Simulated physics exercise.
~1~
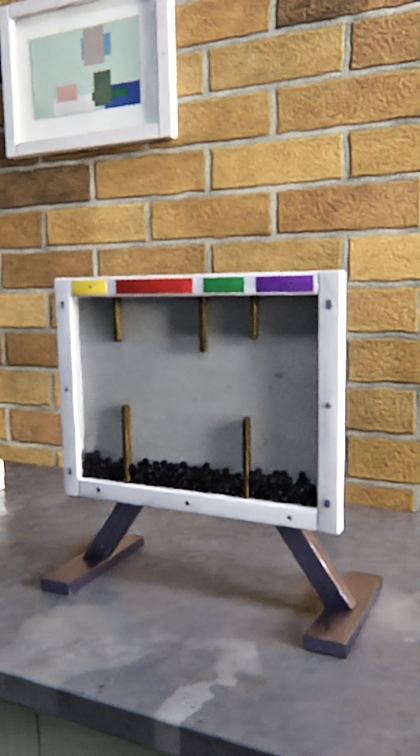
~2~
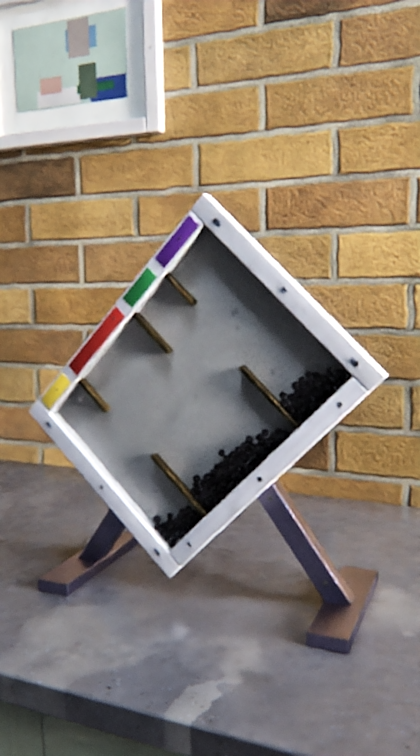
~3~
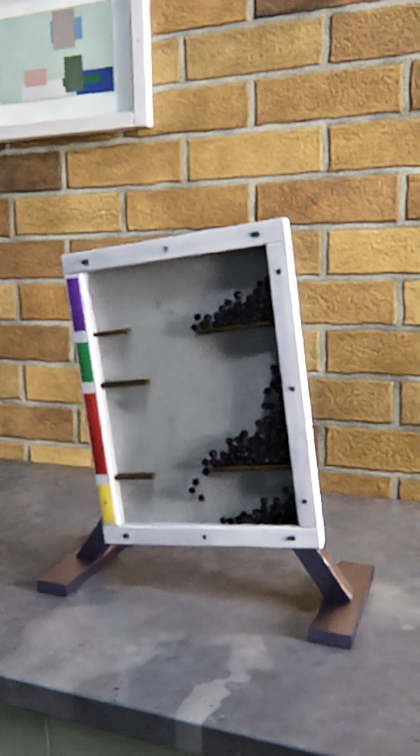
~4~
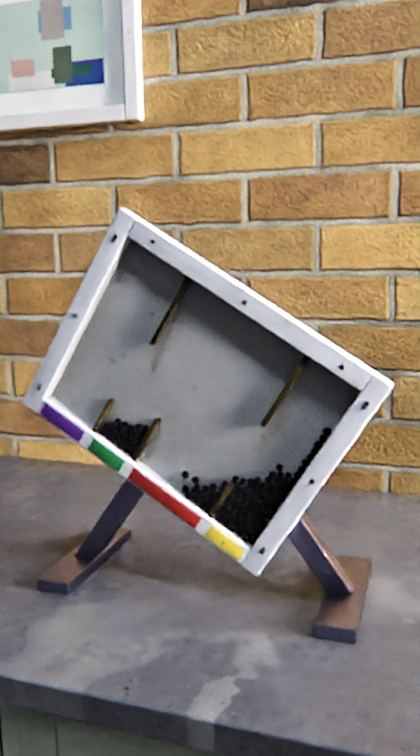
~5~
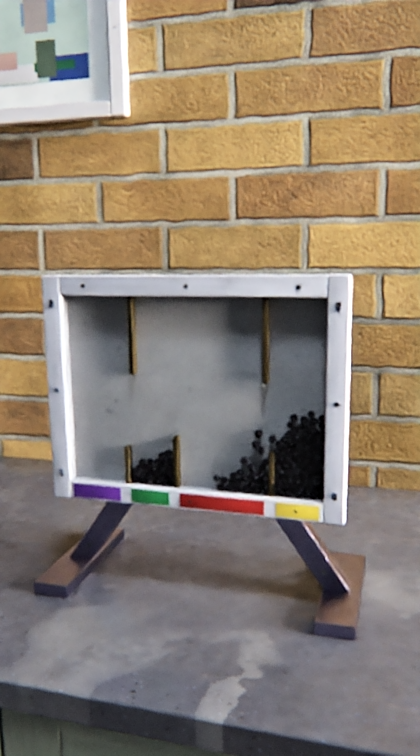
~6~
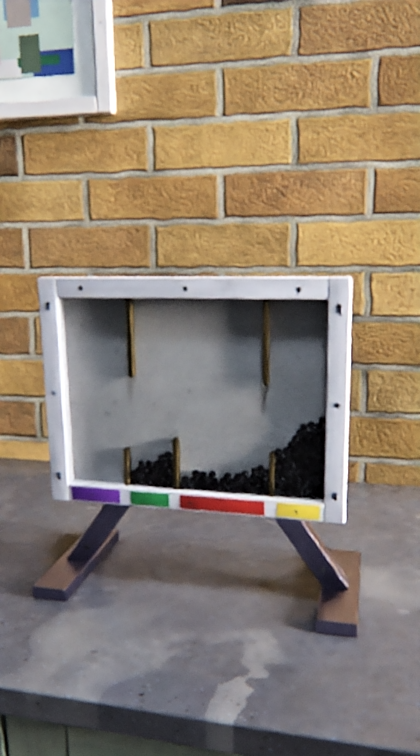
White-framed case turning counterclockwise until upside down, its black beads tumbling and settling across green, red and yellow pockets, purple empty.
